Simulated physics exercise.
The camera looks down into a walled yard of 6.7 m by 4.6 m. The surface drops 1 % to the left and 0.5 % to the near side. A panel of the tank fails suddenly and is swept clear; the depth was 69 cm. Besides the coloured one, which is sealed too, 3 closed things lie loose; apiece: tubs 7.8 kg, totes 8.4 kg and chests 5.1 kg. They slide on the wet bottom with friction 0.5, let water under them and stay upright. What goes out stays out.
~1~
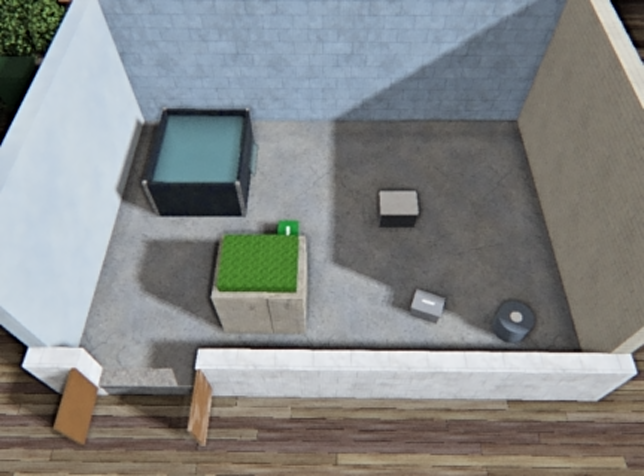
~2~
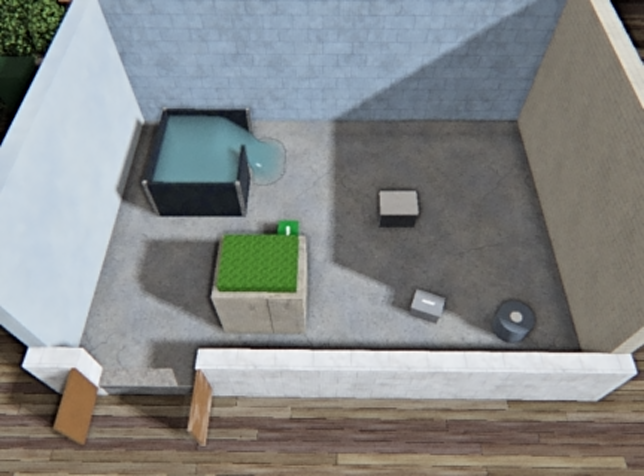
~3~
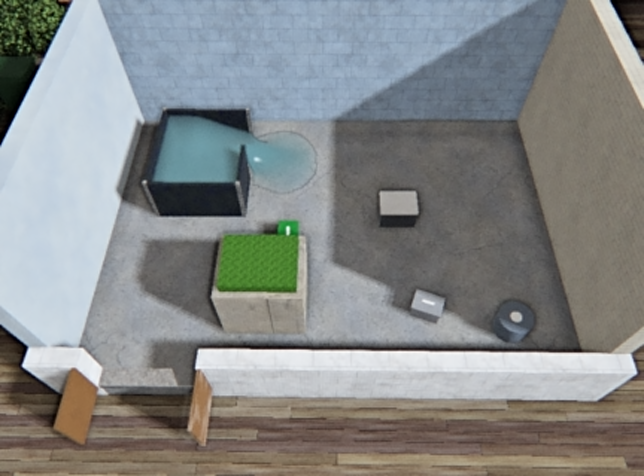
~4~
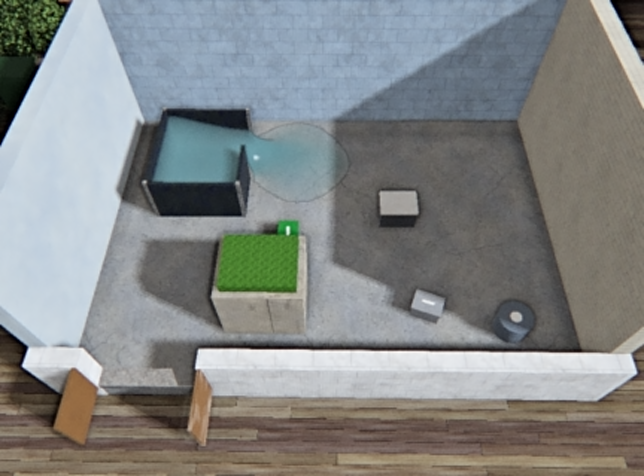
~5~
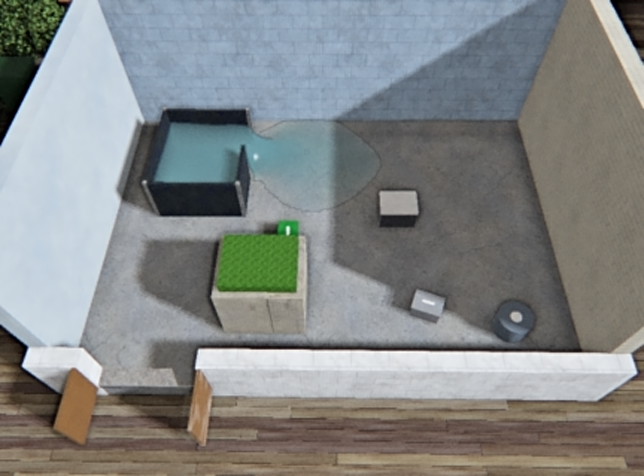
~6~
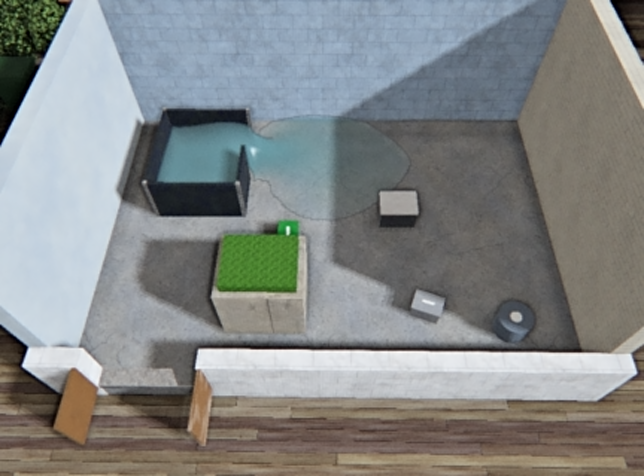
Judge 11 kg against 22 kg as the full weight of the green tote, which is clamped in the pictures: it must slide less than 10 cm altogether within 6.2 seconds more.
I expect that the lower weight is enough.
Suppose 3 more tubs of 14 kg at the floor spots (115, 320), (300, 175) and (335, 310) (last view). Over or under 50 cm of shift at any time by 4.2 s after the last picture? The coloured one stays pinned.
In that order: Short of it, more, under.
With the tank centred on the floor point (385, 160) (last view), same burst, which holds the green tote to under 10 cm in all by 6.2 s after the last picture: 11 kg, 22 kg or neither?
In that case the lower weight is enough.
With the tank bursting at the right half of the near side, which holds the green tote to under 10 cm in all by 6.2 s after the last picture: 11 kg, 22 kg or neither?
Then only the larger load is enough.
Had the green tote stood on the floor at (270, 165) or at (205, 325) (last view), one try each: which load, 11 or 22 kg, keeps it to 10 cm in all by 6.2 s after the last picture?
In that order: Neither is enough; either load holds.
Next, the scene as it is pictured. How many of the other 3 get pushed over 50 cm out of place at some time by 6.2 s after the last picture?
3 of them.
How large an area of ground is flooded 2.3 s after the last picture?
Some 19 m2.
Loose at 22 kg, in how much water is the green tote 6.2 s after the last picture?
Roughly 3 cm.
Then, 0.6 s after the last picture the green tote would be 0 cm from its start with 11 kg and 0 cm from its start with 22 kg; 0 cm of water round it then.
Then, 2.3 s after the last picture the green tote would be 0 cm from its start with 11 kg and 0 cm from its start with 22 kg; 0 cm of water round it then.
Then, 4.2 s after the last picture the green tote would be 0 cm from its start with 11 kg and 0 cm from its start with 22 kg; 0 cm of water round it then.
Then, 6.2 s after the last picture the green tote would be 0 cm from its start with 11 kg and 0 cm from its start with 22 kg; 3 cm of water round it then.
